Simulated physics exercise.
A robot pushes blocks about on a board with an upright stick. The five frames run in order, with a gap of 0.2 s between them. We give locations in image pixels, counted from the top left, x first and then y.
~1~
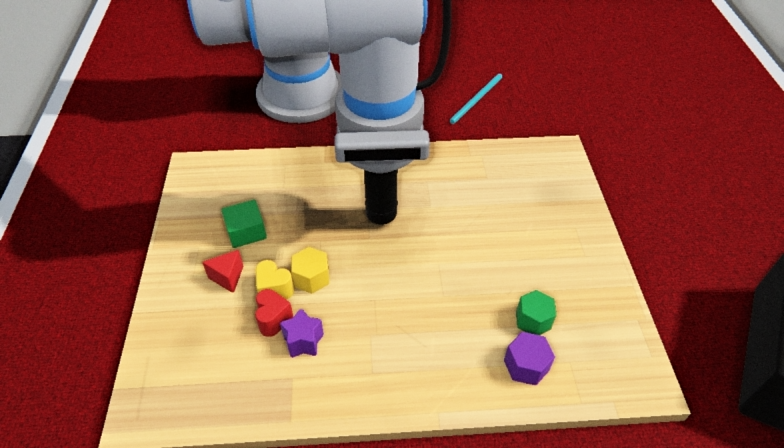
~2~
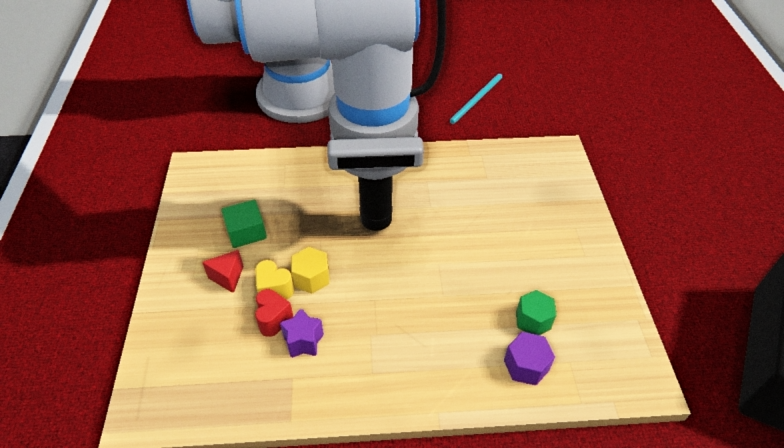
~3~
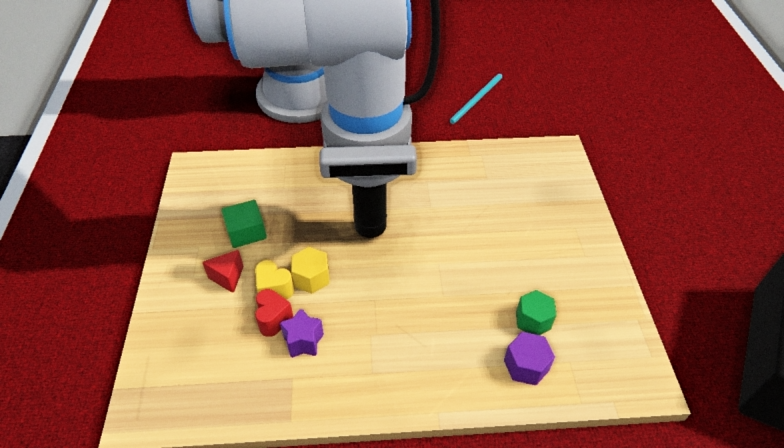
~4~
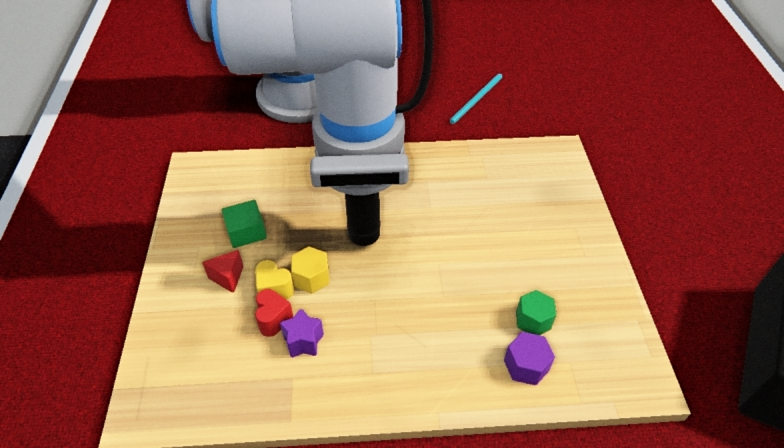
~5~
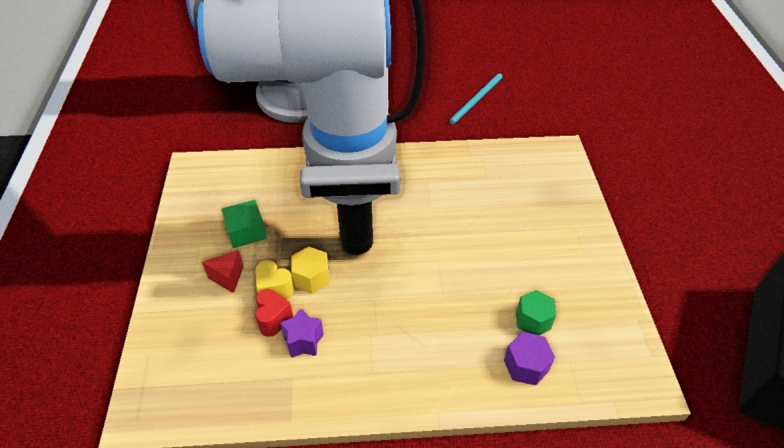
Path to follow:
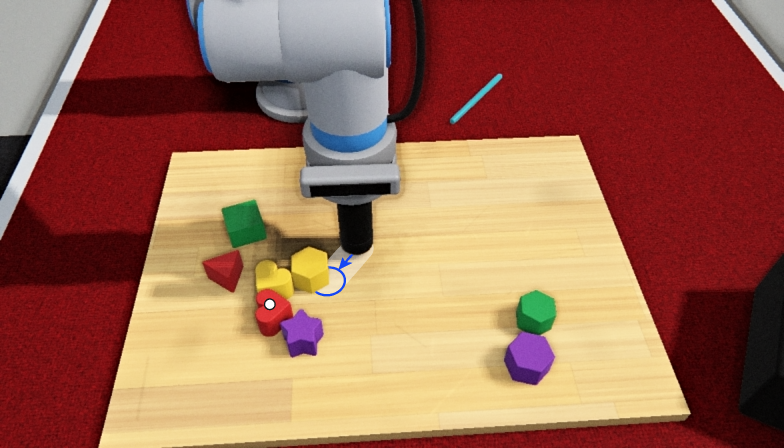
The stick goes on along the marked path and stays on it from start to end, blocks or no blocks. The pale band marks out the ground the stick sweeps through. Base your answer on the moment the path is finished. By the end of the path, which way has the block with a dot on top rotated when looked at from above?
Rotation: Counter-clockwise.
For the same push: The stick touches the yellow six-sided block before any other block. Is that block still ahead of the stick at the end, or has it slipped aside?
The stick still pushes it.
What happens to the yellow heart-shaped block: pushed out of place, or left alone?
Once the stick is done, the yellow heart-shaped block is in a new spot.
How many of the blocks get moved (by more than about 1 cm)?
2.
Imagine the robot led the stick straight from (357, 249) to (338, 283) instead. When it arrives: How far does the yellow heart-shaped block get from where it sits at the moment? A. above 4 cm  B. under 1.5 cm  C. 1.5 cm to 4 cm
(B)
The line goes in a line from (357, 249) to (328, 281); the dot is on the red heart-shaped block.
What follows on the original path. Halfway along, stick (342, 260); nothing pushed yet.
At the end, stick (327, 276); red heart-shaped block (267, 308), turned 25° anticlockwise; yellow heart-shaped block (255, 278), turned 45° clockwise; purple star block unmoved; yellow six-sided block (290, 279).
